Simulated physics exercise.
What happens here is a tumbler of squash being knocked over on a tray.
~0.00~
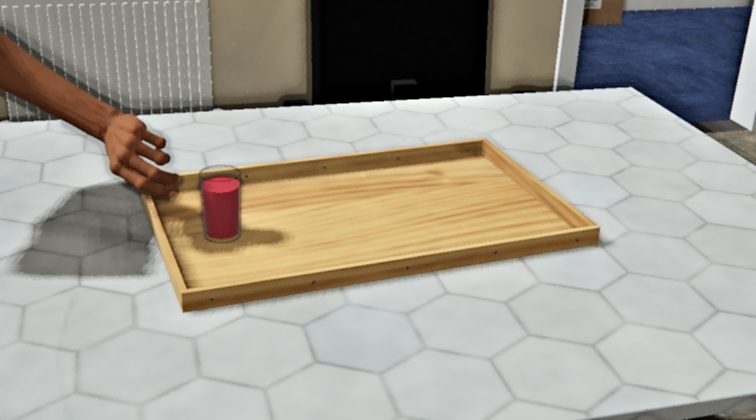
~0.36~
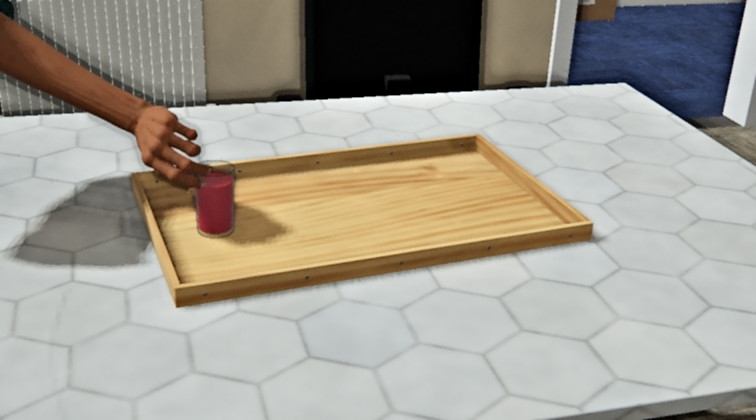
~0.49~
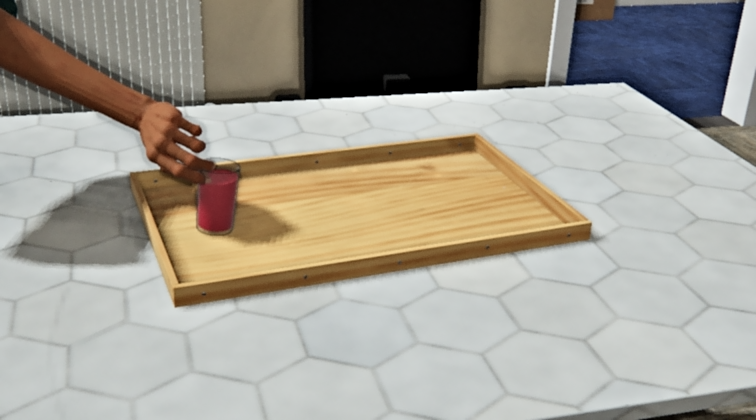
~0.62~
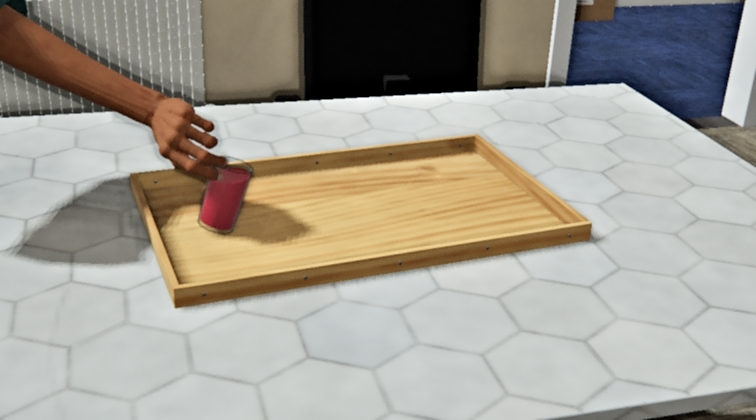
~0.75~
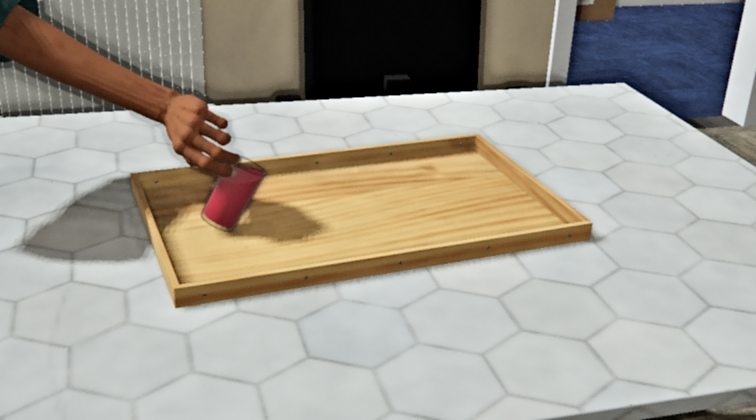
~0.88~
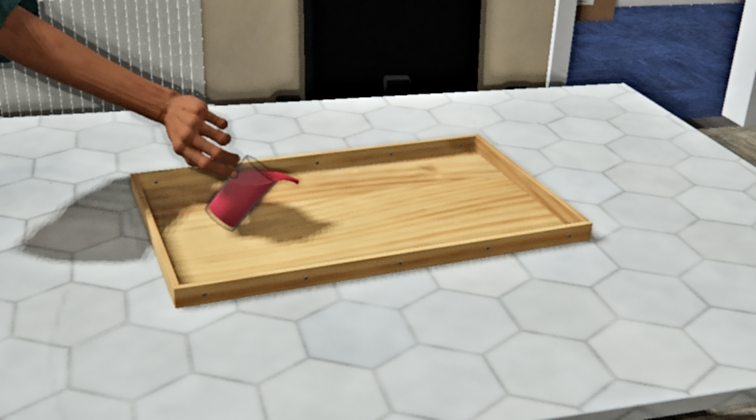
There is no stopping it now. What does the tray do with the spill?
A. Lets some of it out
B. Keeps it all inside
Keeps it all inside.
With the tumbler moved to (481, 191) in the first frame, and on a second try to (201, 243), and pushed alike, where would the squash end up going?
In the first try it gets out on to the top; in the second it stays in the tray.
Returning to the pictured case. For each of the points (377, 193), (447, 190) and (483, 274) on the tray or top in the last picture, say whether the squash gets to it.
Point 1 met by the spill; point 2 met by the spill; point 3 avoided.
By 1.5 s, the tumbler lies in the tray; the puddle covers about as much as a plate; the top is dry.
By 2.2 s, the puddle covers about as much as a tray; the top is dry.
By 3.6 s, the puddle covers about as much as a tray; the top is dry.
